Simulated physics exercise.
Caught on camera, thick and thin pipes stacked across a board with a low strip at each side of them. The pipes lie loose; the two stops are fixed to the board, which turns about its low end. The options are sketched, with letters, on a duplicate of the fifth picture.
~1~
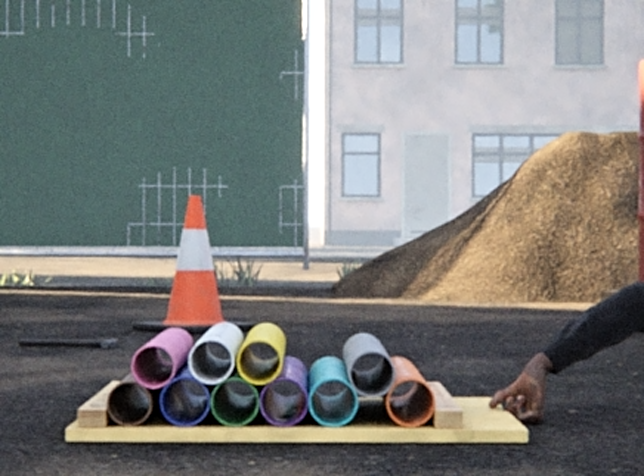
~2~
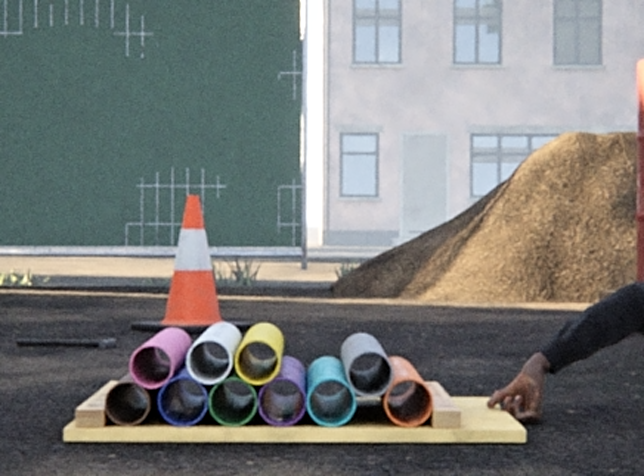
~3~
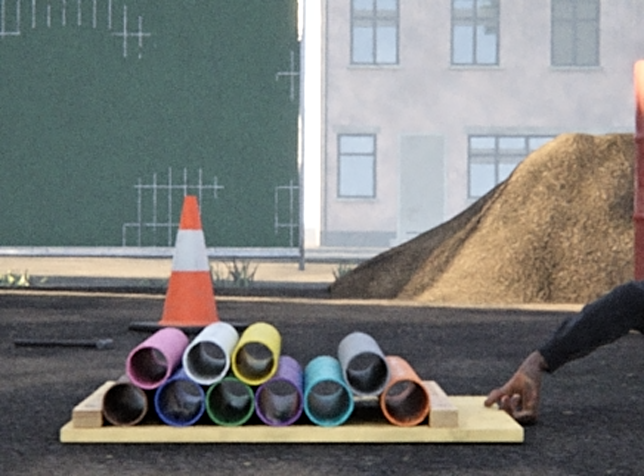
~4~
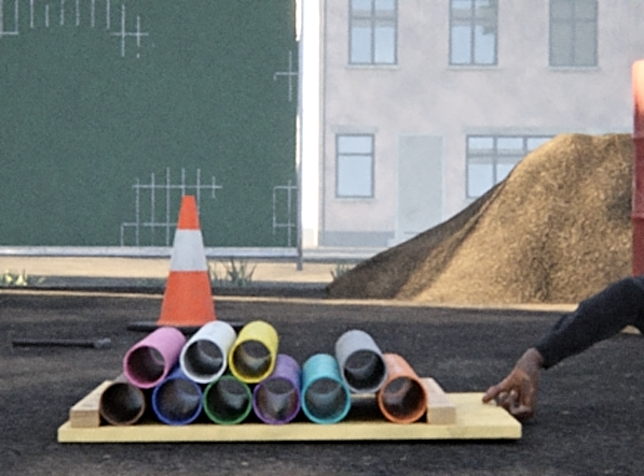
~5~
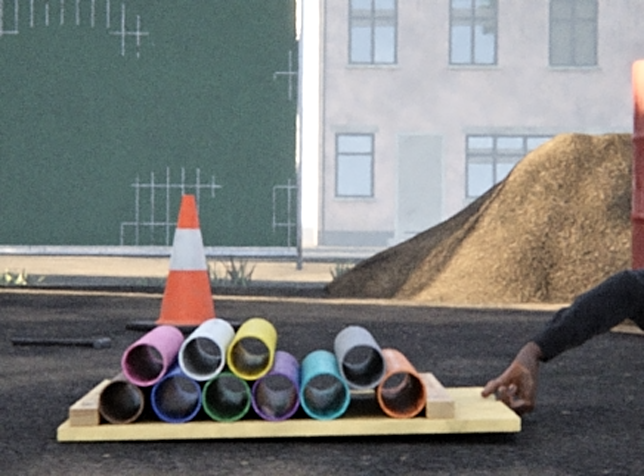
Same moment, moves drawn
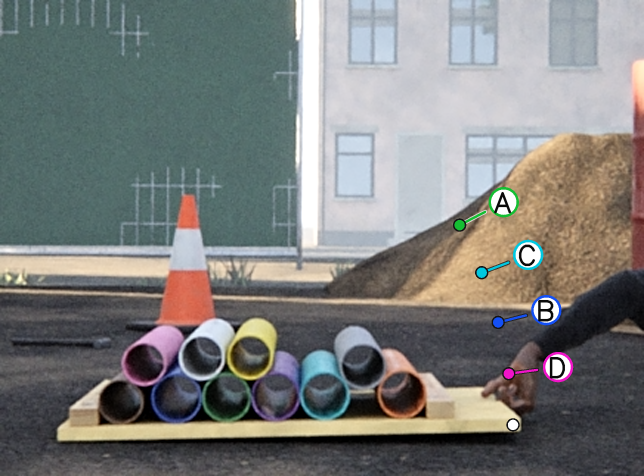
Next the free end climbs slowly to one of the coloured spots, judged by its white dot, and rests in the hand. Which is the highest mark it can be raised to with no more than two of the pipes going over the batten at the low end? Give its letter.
It can be raised to A.
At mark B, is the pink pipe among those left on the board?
Yes, with B.
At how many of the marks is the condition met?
Four of the four.
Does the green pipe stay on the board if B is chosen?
Yes, with B.
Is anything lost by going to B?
No, at B.
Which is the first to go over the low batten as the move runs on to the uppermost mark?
The pink one.
On the marked copy, A at (460, 225); B at (498, 322); C at (482, 273); D at (509, 374); the white dot at (513, 425).
Following A. Soon after the start, board at 16°.
Later, board at 28°.
In the end, board at 28°, one over the low batten (pink).
As for the rest, B none over the low batten; C none over the low batten; D none over the low batten.
